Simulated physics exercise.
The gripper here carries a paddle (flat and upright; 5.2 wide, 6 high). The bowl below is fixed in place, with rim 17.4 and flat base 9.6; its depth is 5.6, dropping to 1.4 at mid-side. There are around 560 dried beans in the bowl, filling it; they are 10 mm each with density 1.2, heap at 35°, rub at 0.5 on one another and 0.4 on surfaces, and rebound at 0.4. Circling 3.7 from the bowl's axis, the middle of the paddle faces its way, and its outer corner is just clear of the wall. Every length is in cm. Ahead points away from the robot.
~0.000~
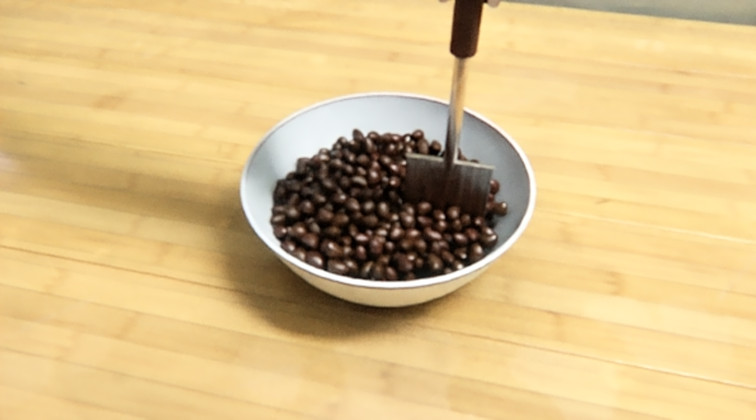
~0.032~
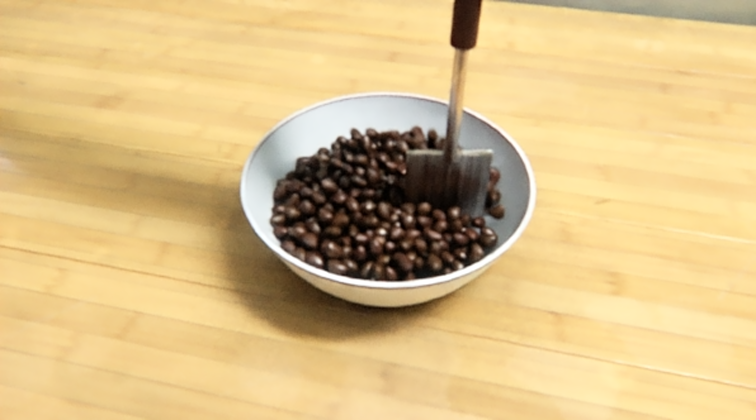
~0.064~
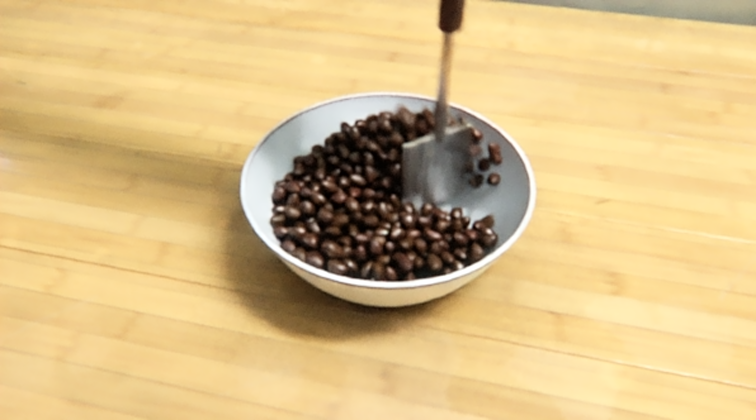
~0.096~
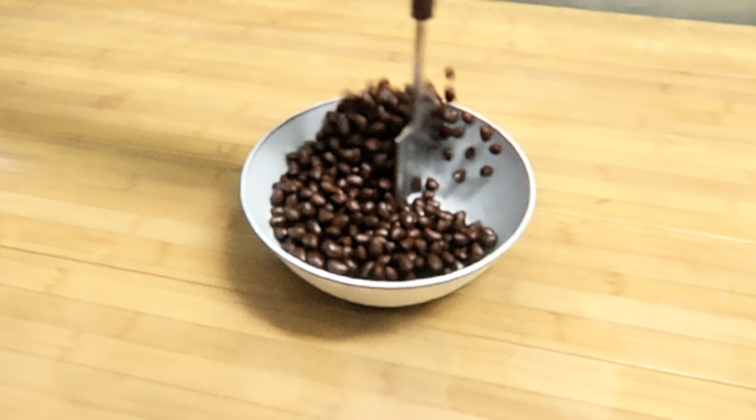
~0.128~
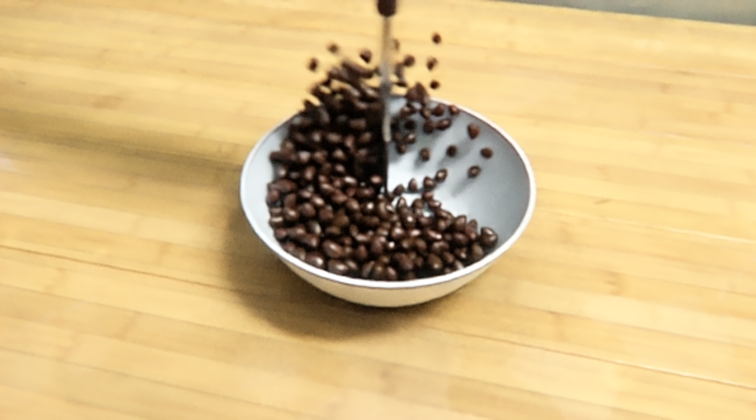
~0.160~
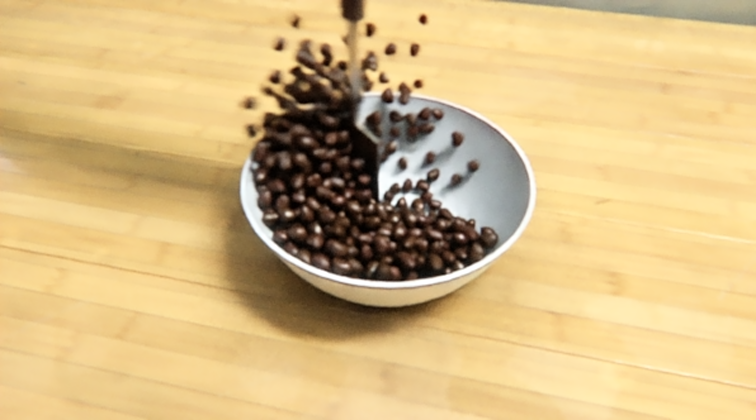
At the start, a flat metal paddle with a dark handle stands in dark brown beans in a white bowl on a wooden table. It sweeps leftward and turns edge-on, baring the bowl's right side and piling beans up at the back left, then flings many into the air above the rim.
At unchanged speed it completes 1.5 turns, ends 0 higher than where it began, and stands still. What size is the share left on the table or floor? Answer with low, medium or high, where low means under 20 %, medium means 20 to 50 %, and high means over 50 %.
High.
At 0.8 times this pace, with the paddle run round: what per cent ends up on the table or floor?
Estimated share: Close to 45 per cent.
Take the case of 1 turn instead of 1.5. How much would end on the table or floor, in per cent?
Estimate: About 45 percent.
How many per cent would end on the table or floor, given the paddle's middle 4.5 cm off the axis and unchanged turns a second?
Roughly 55 percent, I'd expect.
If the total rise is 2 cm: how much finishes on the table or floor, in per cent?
About 45 percent.
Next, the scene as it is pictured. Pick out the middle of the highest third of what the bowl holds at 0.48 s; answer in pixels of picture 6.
The centre is close to (387, 119).
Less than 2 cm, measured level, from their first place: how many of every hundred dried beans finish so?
About 0 %.
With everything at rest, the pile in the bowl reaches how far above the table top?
Height: Roughly 5.5 cm.
By 0.32 s, 290° round, highest piece 9 above the table; 393 in the bowl, 71 on the table or floor, 99 in flight or on the tool.
By 0.48 s, 84° round, highest piece 8 above the table; 300 in the bowl, 217 on the table or floor, 46 in flight or on the tool.
By 0.76 s, 180° round, highest piece 5 above the table; 323 on the table or floor, 240 in the bowl.
By 1.46 s, 180° round, highest piece 5 above the table; 323 on the table or floor, 240 in the bowl.
Final count, 323 on the table or floor, 240 in the bowl. That is 57 % on the table or floor.
